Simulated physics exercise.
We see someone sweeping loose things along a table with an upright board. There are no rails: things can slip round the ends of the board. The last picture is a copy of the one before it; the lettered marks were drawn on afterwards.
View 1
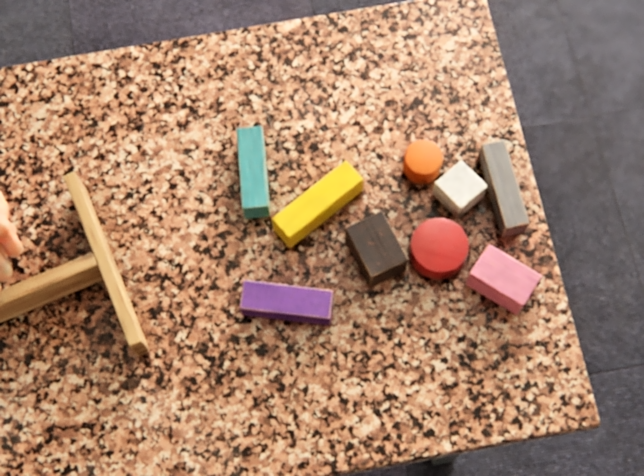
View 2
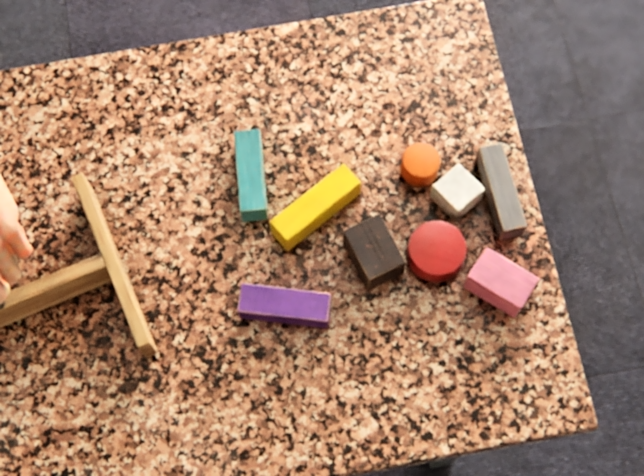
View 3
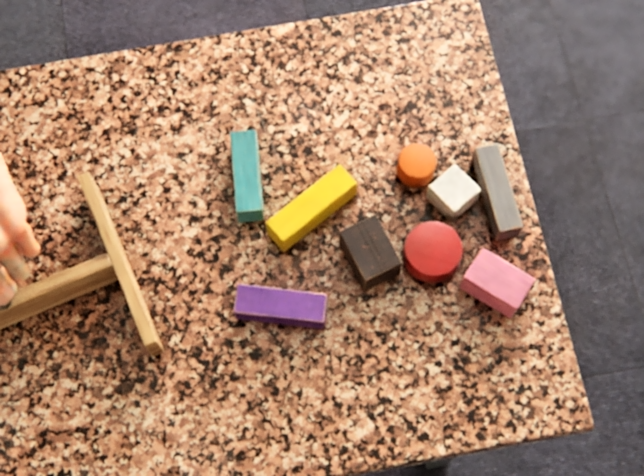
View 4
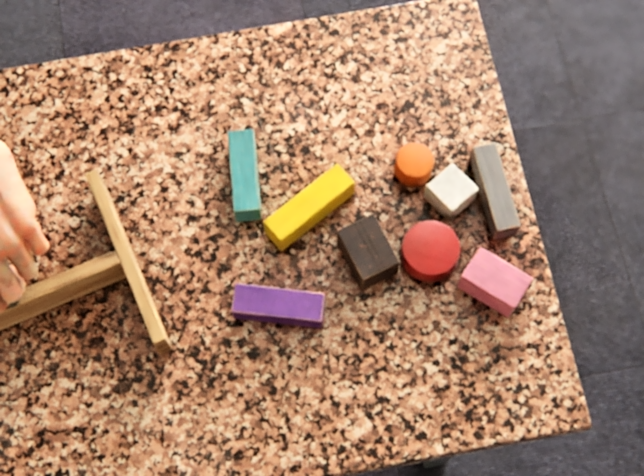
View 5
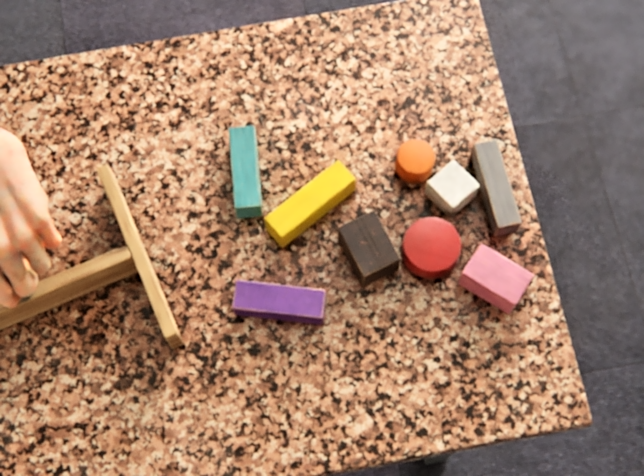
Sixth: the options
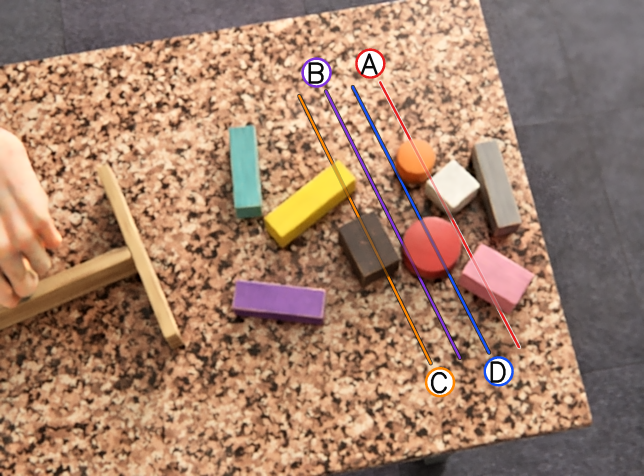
On a speckled stone tabletop, a hand slid a wooden T-shaped pusher a short way right toward a scattering of colourful blocks and round pieces, which it had not touched and which stayed put.
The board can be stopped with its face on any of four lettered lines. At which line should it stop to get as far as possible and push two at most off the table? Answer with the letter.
Line A.
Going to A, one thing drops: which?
It is the grey bar.
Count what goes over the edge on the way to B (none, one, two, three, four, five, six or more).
In all, none.
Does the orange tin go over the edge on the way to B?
By then, no.
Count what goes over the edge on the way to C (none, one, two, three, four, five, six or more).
The count is none.
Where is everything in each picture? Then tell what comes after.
In the first picture, turquoise bar (253, 172); white block (460, 190); grey bar (503, 188).
In the second picture, board (109, 257); black block (373, 252).
In the third picture, board (116, 256); yellow stick (312, 208).
In the fourth picture, board (124, 254); red tin (430, 252).
In the fifth picture, board (136, 248); turquoise bar (245, 172); white block (452, 189); grey bar (495, 187).
On the marked copy, A at (446, 208); B at (390, 218); C at (362, 223); D at (418, 213).
With A. Early on, board (249, 229); purple bar (333, 294); grey bar (495, 187).
Further on, board (360, 209); pink block (502, 286); red tin (462, 242).
At the end, board (446, 194); grey bar over the edge; pink block (546, 284); one fallen.
As for the rest, B is within the limit but short; C is within the limit but short; D is within the limit but short.
